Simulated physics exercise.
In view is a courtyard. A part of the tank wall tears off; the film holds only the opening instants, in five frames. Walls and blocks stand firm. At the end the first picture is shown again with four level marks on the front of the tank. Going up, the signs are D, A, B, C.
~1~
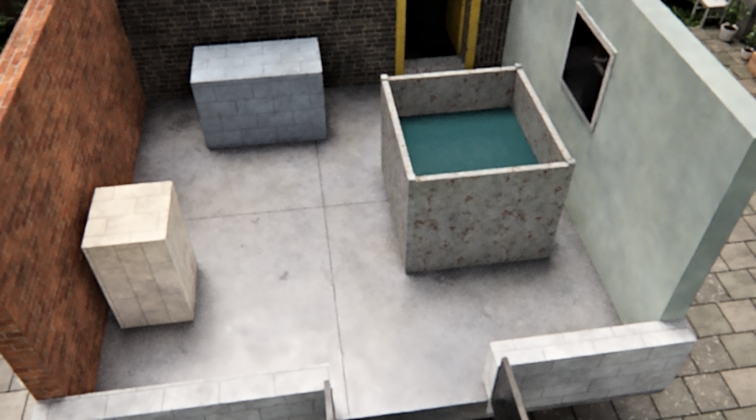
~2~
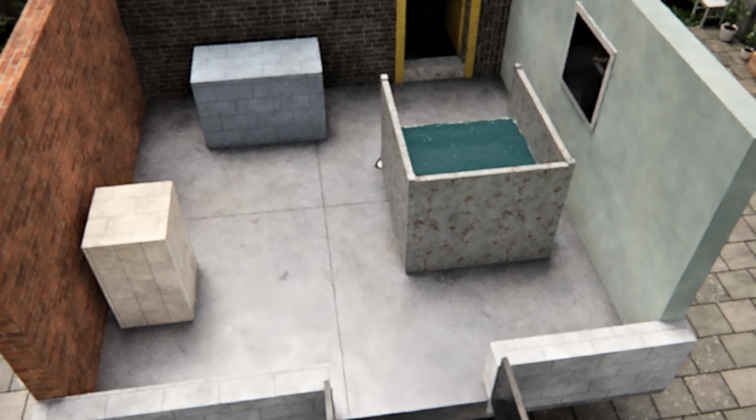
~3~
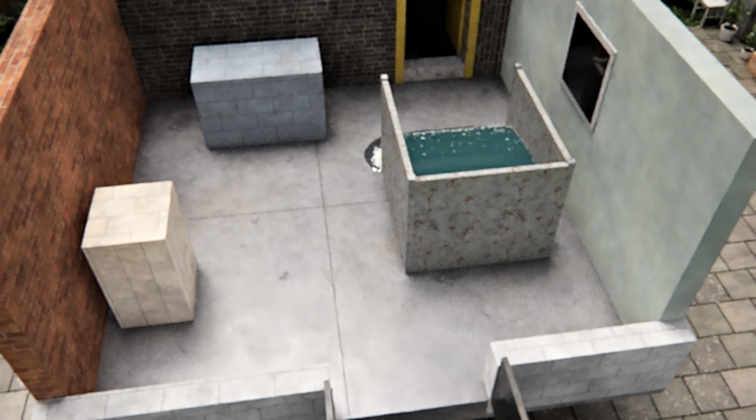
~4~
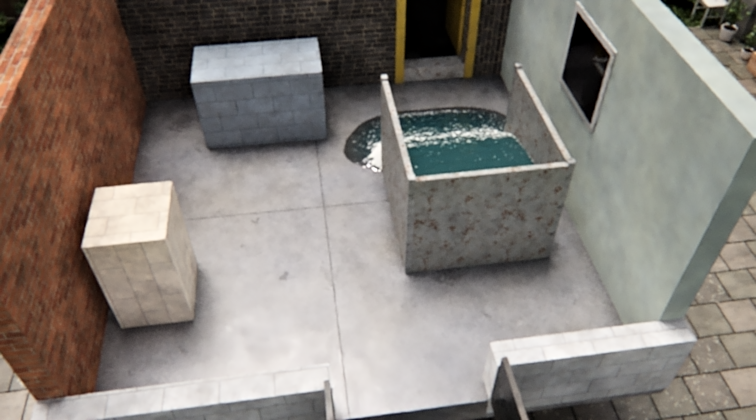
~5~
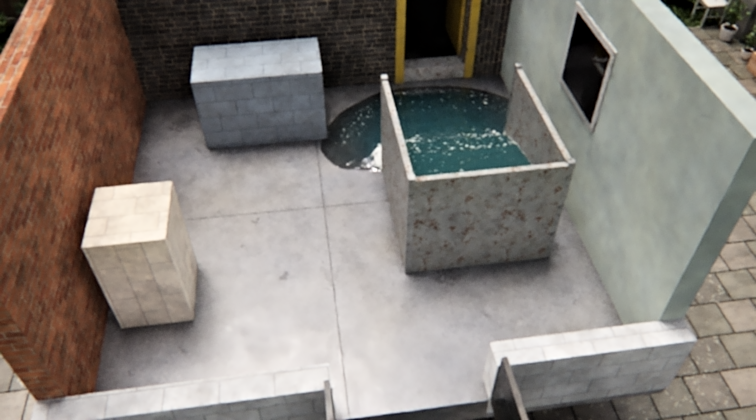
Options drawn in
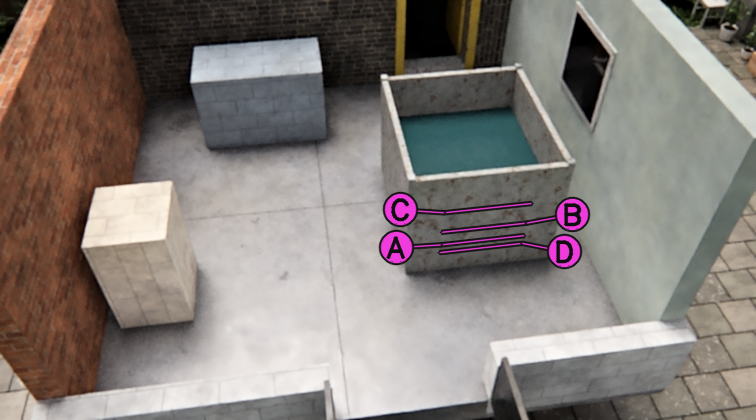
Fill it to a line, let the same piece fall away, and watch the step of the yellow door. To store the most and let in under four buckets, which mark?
Choose A.
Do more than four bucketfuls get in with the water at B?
Yes, it does.
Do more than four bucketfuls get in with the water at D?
No.
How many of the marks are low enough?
Two of them.
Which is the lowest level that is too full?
That would be B.
In magenta, A at (482, 240); B at (484, 227); C at (488, 208); D at (481, 247); from the bottom up D, A, B, C.
With A, a splash gets over, under a bucket.
With B, about 9 bucketfuls get in.
With C, dozens of bucketfuls pour in.
With D, nothing gets over.
